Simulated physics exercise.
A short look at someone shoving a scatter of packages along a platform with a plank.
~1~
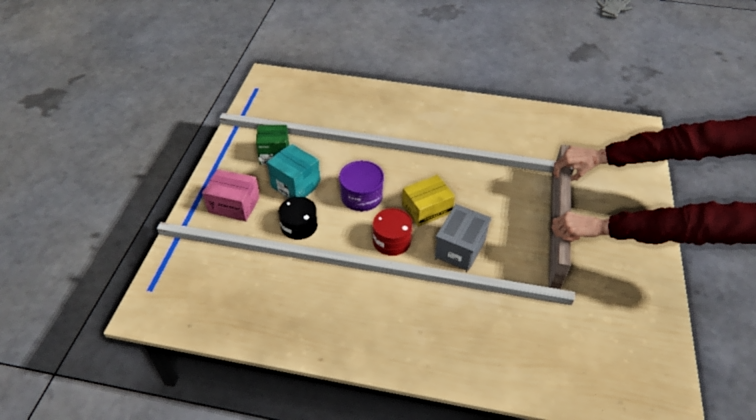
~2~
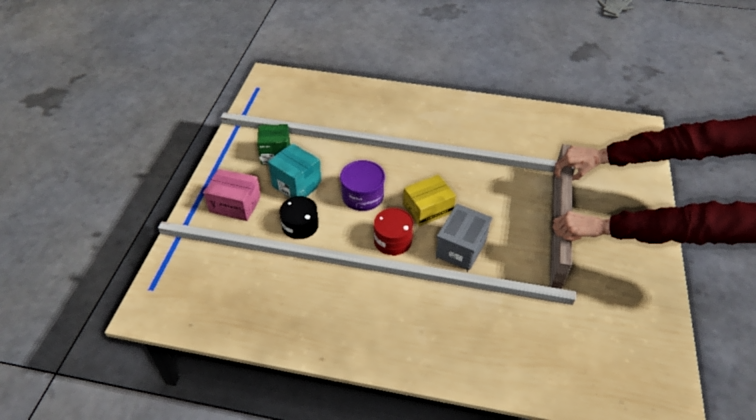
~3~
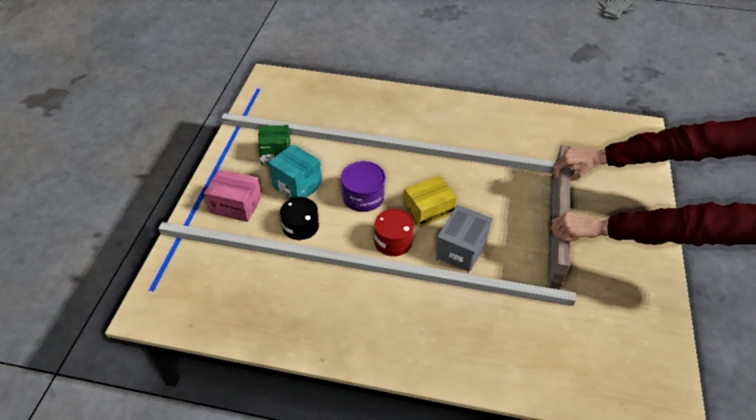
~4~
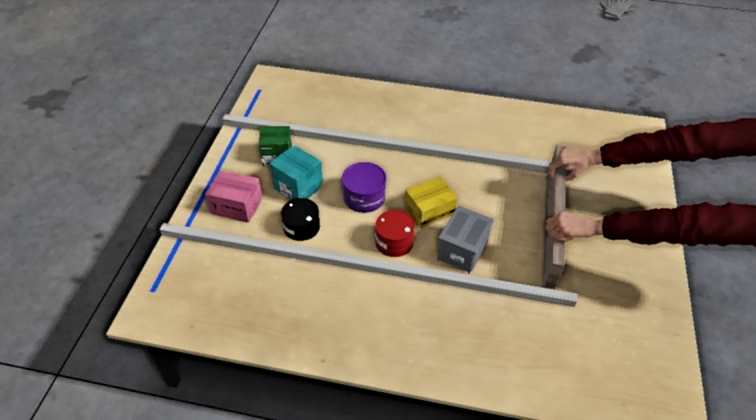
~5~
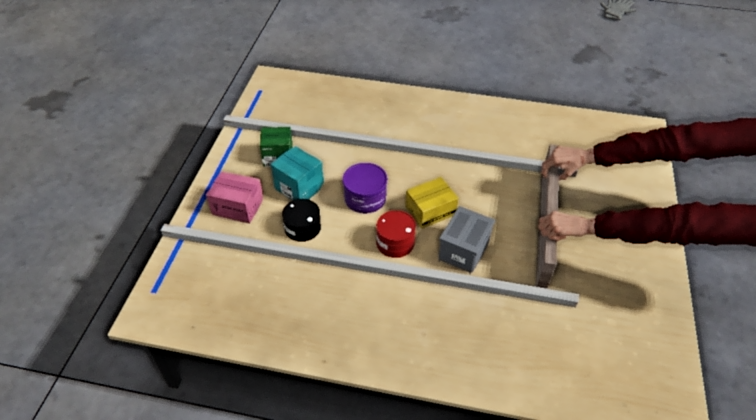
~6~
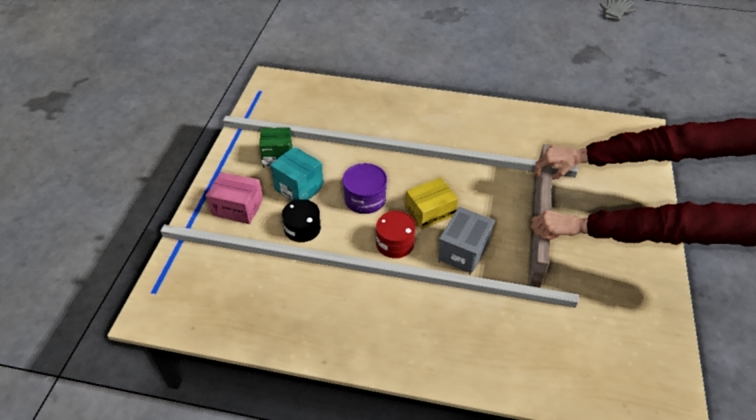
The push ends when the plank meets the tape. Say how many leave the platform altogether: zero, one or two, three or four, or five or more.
The number that fall off is five or more.
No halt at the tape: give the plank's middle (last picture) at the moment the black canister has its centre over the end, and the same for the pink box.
Near (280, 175) and (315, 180).
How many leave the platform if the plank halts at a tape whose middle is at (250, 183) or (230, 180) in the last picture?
In that order 4 and 5.
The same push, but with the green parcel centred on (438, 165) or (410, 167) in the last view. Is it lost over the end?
Place by place, it survives; does not fall.
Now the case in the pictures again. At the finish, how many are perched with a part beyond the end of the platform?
That would be 2.
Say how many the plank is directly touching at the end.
In contact: 2.
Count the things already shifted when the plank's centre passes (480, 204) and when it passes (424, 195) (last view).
By then 1, and 4.
Soon after, none off yet; pink box at rest near (235, 198); green parcel at rest near (277, 148); turquoise box at rest near (298, 176).
After that, none off yet; pink box displaced about its own width near (185, 190); green parcel displaced a little near (275, 144); turquoise box displaced well along near (221, 167).
In the end, the number that fall off is five or more; gone, yellow box, red canister, purple pail, black canister, turquoise box and pink box.
